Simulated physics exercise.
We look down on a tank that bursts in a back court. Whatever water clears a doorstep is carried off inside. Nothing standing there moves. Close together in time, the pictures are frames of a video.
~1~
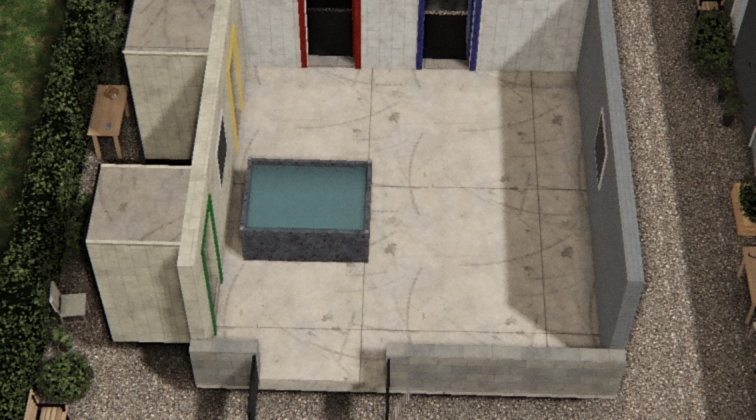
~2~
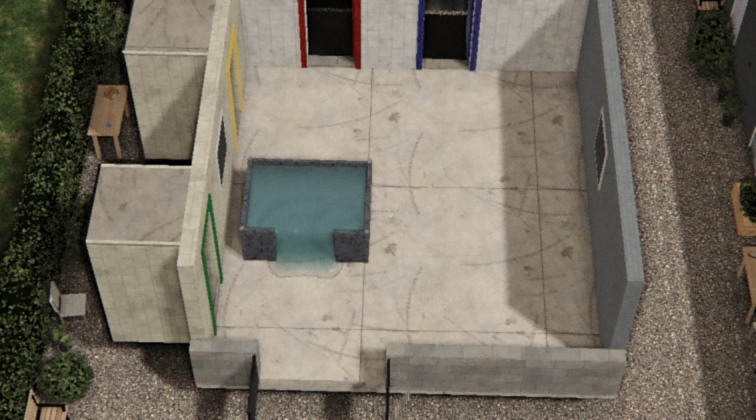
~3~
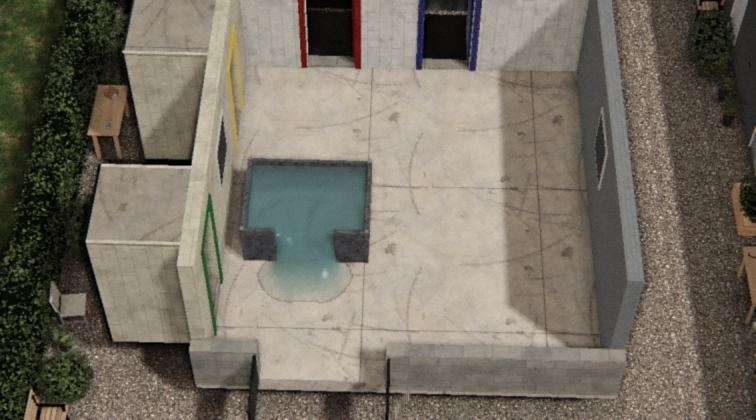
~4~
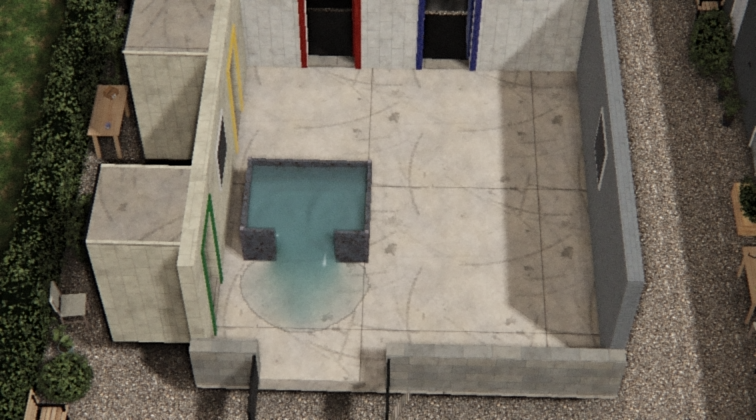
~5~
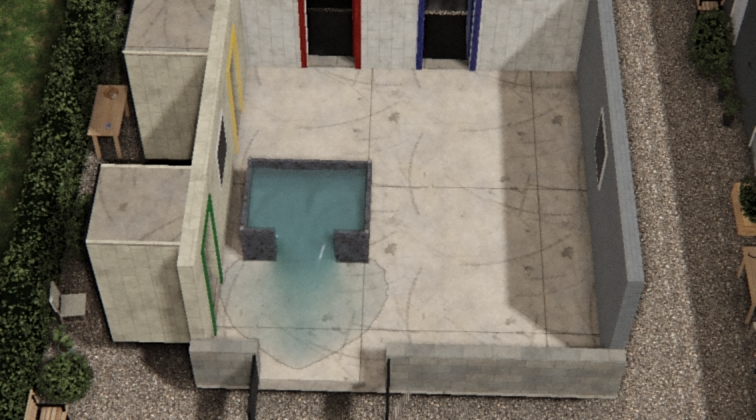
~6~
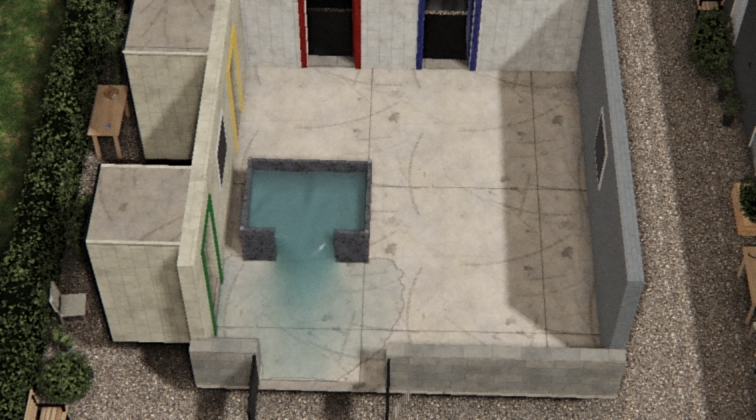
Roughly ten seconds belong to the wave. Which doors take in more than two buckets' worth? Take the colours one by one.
The blue door does not; the yellow door does not; the green door does not; the red door does not.
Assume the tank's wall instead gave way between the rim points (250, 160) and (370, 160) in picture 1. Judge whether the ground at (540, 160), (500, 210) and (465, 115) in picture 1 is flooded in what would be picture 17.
One by one: Unsoaked; unsoaked; waterlogged.
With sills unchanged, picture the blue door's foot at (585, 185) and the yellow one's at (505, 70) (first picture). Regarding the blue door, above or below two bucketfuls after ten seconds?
The blue one falls short.
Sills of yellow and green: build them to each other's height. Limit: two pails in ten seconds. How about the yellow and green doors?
My take is that the yellow door remains within bounds and the green door overshoots the limit.
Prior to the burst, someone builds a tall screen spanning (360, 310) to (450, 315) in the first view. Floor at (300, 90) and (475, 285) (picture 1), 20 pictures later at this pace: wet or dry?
As listed: No water, flooded.
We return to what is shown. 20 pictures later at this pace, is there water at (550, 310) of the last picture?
Looking there, it would be swamped.
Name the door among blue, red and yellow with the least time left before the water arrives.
Answer: The yellow one.
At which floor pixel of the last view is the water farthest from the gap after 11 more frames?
The wet point farthest out is around (539, 371).
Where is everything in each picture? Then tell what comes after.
In the first frame, the water tank at (307, 198) is whole and still.
In the second frame, the front is at (273, 267), out from the gap at (306, 250).
In the third frame, the front is at (275, 294), out from the gap at (306, 251).
In the fourth frame, water pours out at (306, 251) and has run to (290, 328).
In the fifth frame, water pours out at (306, 251) and has run to a hidden place.
In the sixth frame, the front is at a hidden place, out from the gap at (306, 251).
A moment on, water covers 20 % of the floor; the blue door not reached, the yellow door not reached, the green door wet at the sill, nothing in, the red door not reached.
Next, water covers 20 % of the floor; the blue door not reached, the yellow door not reached, the green door wet at the sill, nothing in, the red door not reached.
Then, water covers 30 % of the floor; the blue door not reached, the yellow door not reached, the green door under two buckets in, the red door not reached.
Later, water covers 35 % of the floor; the blue door not reached, the yellow door wet at the sill, nothing in, the green door under two buckets in, the red door not reached.
In the end, water covers 45 % of the floor; the blue door not reached, the yellow door wet at the sill, nothing in, the green door under two buckets in, the red door wet at the sill, nothing in.
